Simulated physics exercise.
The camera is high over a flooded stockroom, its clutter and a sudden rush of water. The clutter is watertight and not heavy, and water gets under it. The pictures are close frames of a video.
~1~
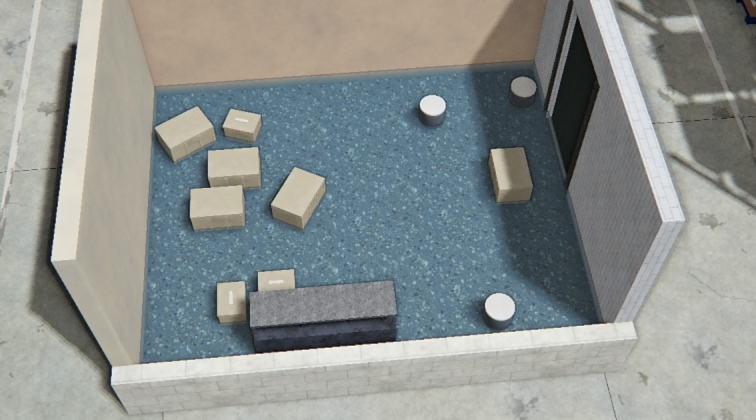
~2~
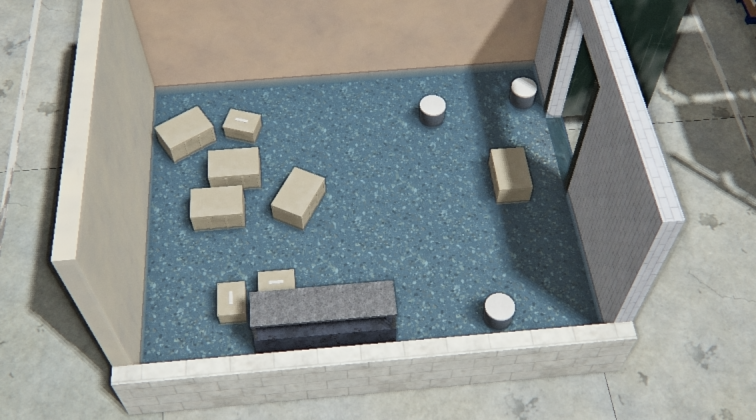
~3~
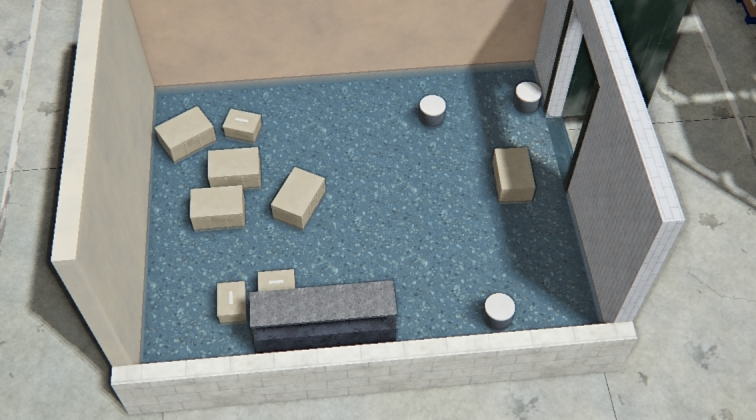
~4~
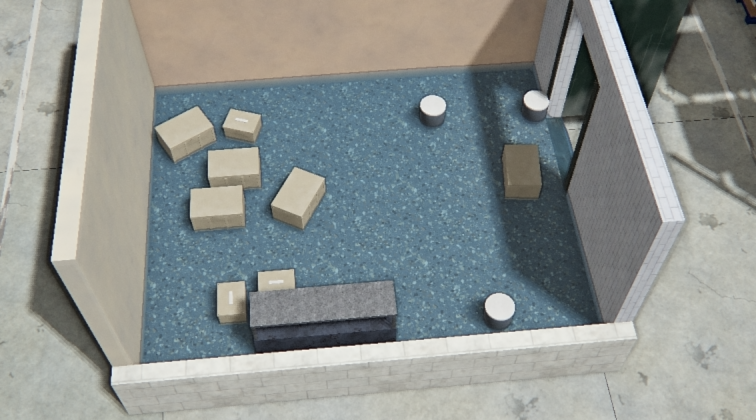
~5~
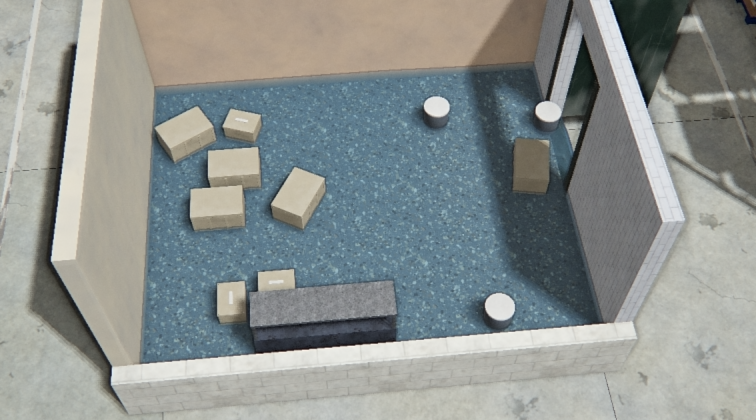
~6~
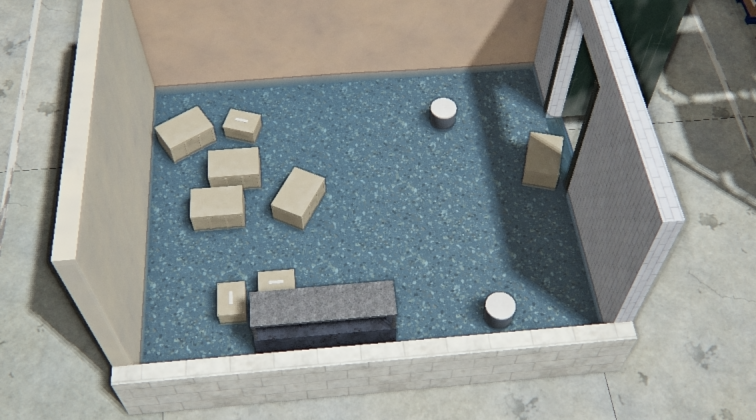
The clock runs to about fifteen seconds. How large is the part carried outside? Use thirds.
It is under a third.
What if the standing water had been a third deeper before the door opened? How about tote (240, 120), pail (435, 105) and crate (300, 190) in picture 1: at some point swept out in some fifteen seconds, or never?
In turn: No, out, still in.
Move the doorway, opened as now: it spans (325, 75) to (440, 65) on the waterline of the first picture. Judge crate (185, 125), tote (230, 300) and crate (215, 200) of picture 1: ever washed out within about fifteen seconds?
In turn: Inside, stays, no.
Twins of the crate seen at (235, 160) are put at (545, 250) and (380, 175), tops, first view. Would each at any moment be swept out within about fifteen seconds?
In that order: Gone, gone.
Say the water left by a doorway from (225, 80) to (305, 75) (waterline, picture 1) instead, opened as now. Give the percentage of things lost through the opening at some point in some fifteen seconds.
Some 50 per cent.
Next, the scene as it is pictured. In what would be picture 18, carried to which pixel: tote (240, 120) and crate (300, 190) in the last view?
Around (274, 116) and (349, 182).
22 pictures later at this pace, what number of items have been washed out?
It comes to 3.
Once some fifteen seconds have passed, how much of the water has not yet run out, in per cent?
Roughly 64 per cent.
A moment on, 2 of 11 are out; 9 afloat.
Next, 2 of 11 are out; 9 afloat.
Later, 3 of 11 are out; 8 afloat.
In the end, 3 of 11 are out; 8 afloat.
